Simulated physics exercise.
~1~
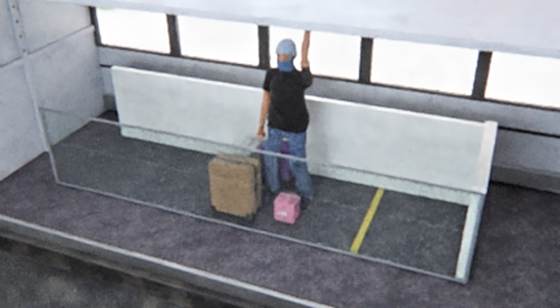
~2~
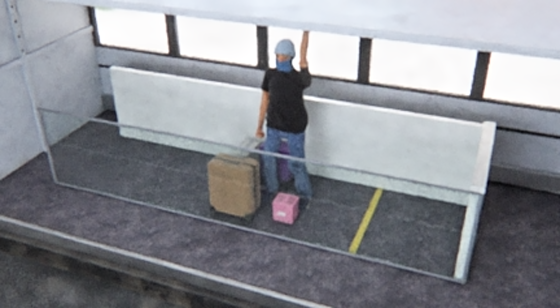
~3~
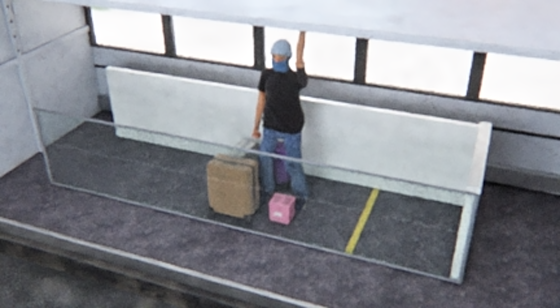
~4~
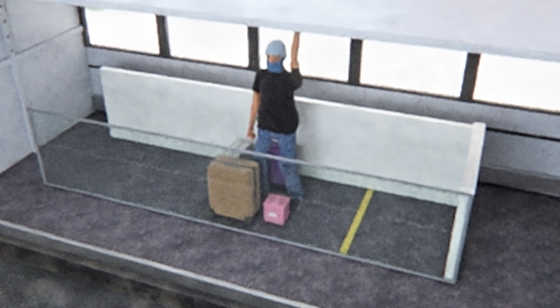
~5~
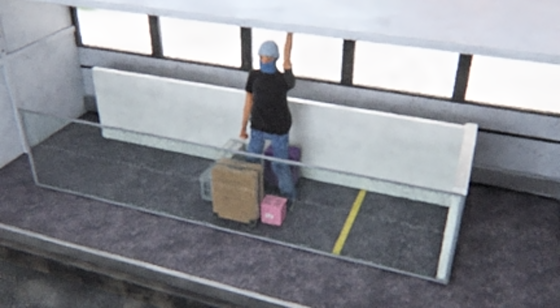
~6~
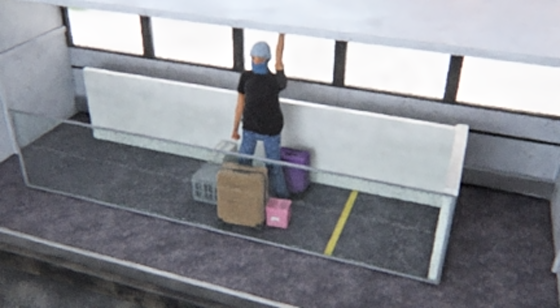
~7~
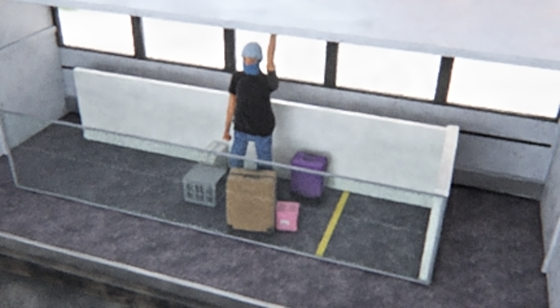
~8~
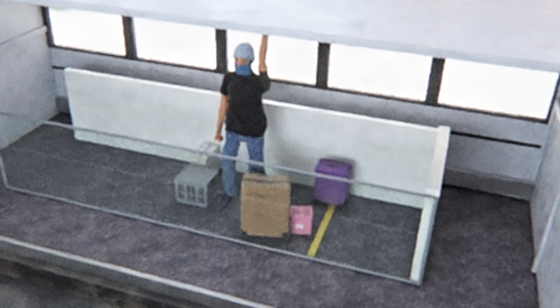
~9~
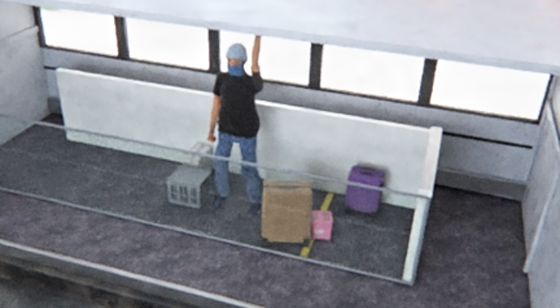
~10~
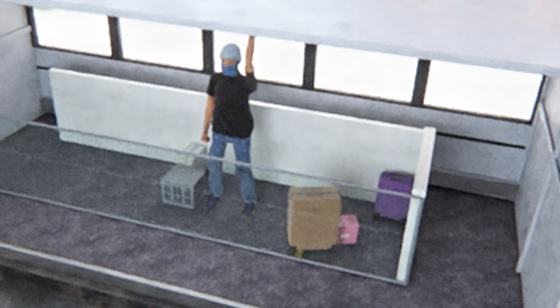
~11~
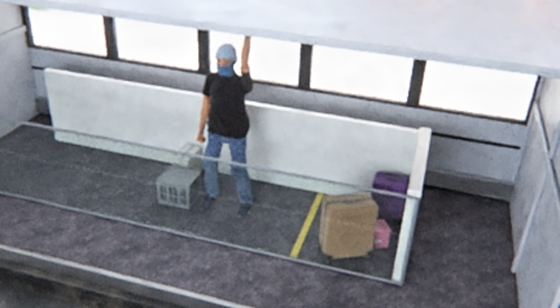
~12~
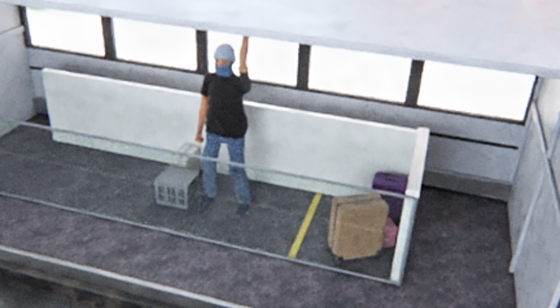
The brown case, purple case and pink tub slide right across the yellow line.
